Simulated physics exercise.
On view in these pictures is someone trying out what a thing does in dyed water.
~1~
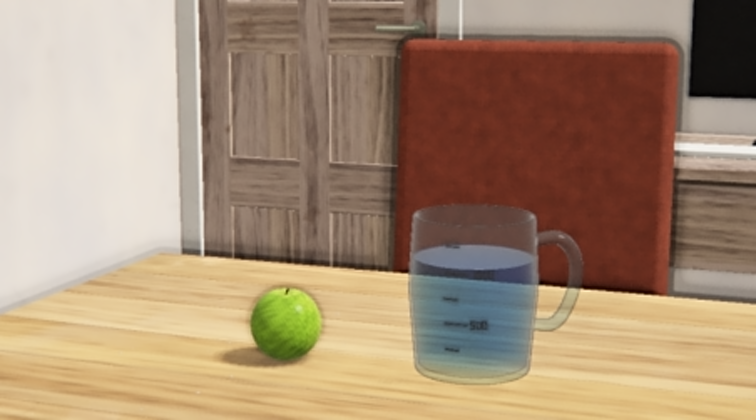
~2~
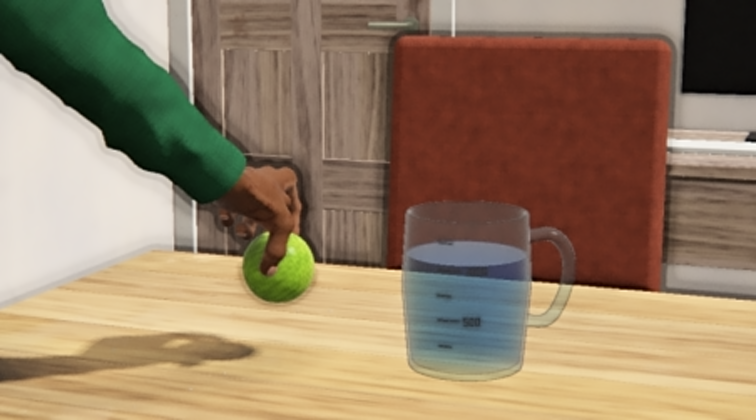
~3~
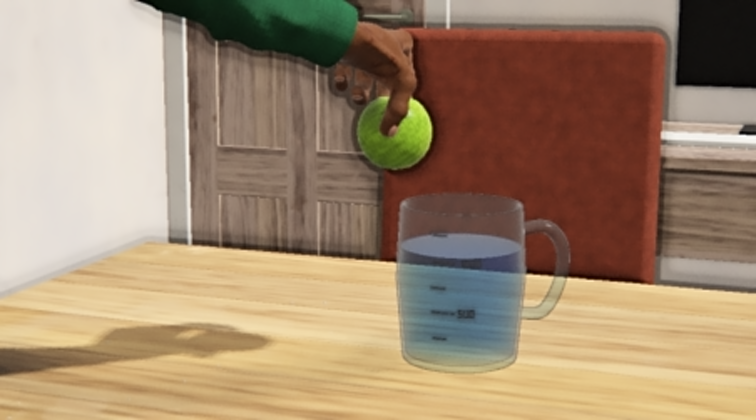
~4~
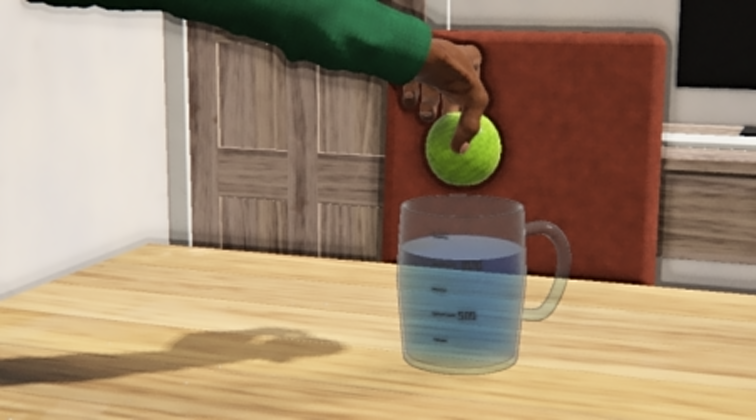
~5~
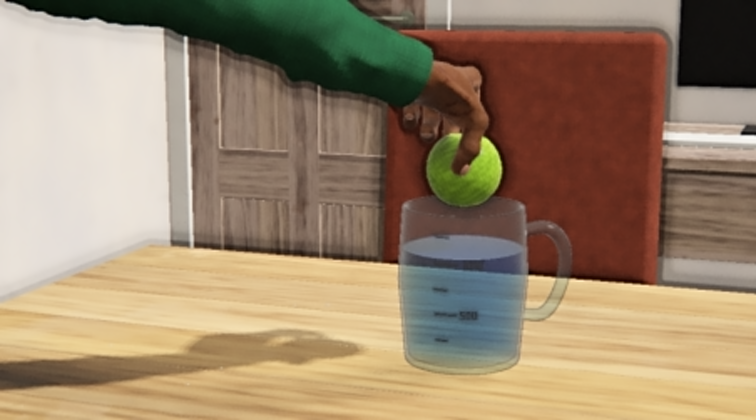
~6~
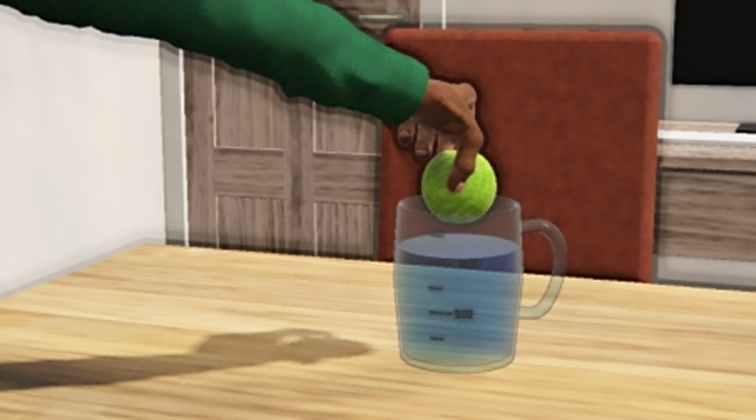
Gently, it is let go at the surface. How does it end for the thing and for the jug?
The thing stays afloat, and the jug does not spill.
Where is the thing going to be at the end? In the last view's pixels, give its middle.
Resting centre, last frame: About (458, 247).
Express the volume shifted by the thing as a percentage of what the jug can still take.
I make it 40 per cent.
Soon after, the apple enters the dyed water; the jug is about three quarters full.
Later, the apple comes up again; the jug is about three quarters full.
In the end, the apple floats; the jug is about three quarters full; nothing is spilt.
